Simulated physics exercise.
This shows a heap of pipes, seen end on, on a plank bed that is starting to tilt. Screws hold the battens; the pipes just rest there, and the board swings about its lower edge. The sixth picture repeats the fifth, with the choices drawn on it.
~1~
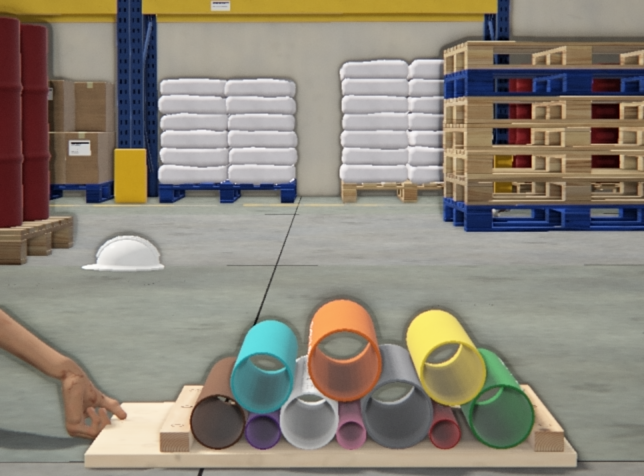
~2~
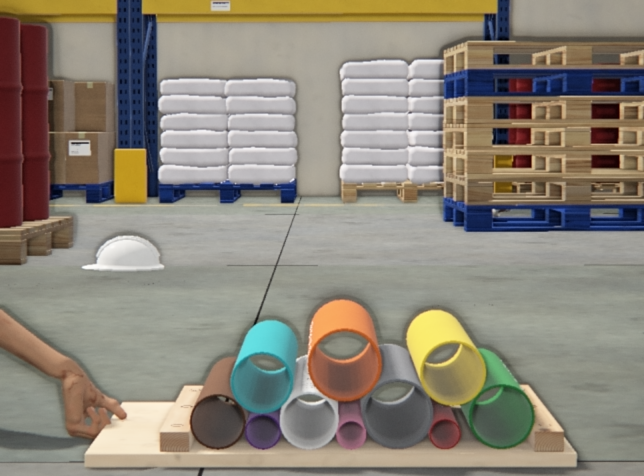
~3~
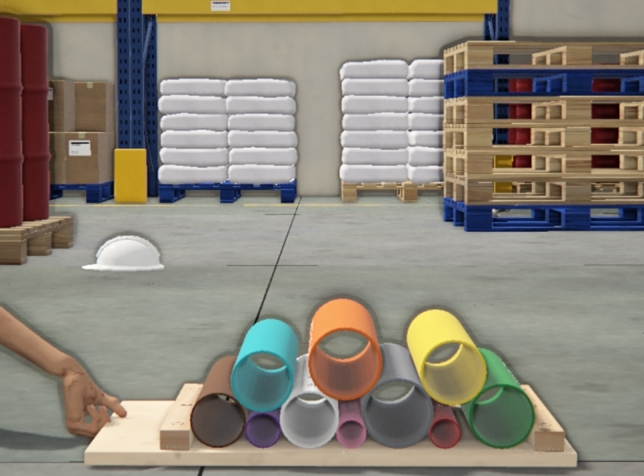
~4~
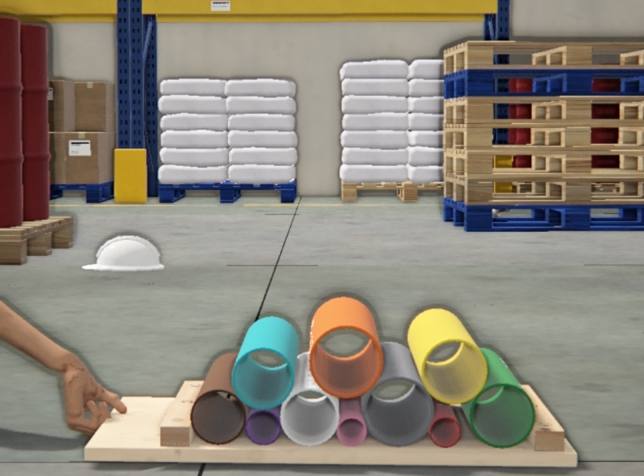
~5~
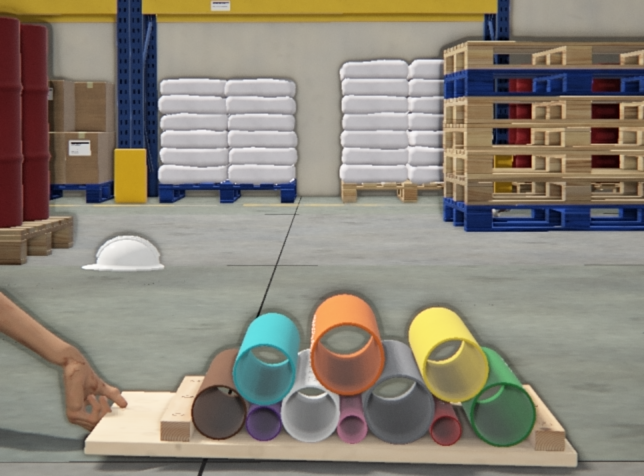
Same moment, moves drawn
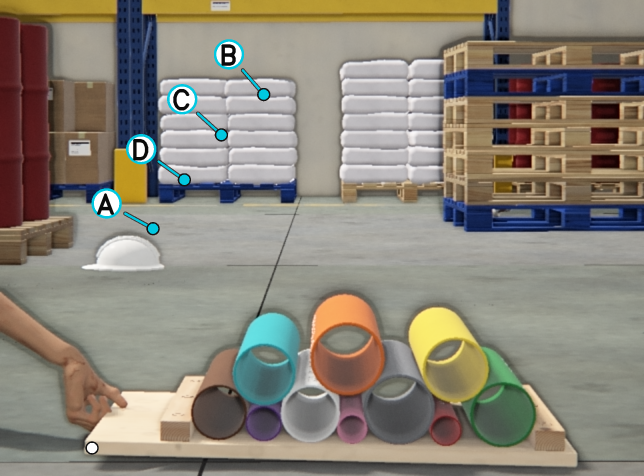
The clip opens on a warehouse floor where colourful pipes sit heaped between two battens on a flat wooden board, a hand at its left end. The pipes barely shift at first; then the hand raises the left end slightly, and the board tilts gently down toward the right with the heap still together.
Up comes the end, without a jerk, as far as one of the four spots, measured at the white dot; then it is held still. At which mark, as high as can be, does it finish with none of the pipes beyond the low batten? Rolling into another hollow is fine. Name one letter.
The highest mark that will do is D.
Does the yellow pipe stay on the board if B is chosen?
No, with B.
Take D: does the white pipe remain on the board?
The white pipe: Yes.
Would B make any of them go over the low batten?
Yes.
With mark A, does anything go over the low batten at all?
No.
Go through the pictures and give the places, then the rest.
The first picture shows pink pipe (351, 435); grey pipe (398, 414); red pipe (445, 434).
The second picture shows red pipe (445, 434); green pipe (502, 417).
The third picture shows board (331, 422); brown pipe (218, 420); purple pipe (263, 430); pink pipe (351, 433).
The fourth picture shows board (331, 420); brown pipe (219, 417); purple pipe (263, 428).
The fifth picture shows board (331, 417); brown pipe (219, 412); purple pipe (264, 423).
On the copy, A at (153, 229); B at (263, 94); C at (221, 135); D at (184, 180); the white dot at (92, 448).
On D. First, board at 20°.
Then, board at 36°.
Finally, board at 36°, none over the low batten.
By contrast, A none over the low batten; B two over the low batten (yellow, orange); C one over the low batten (yellow).
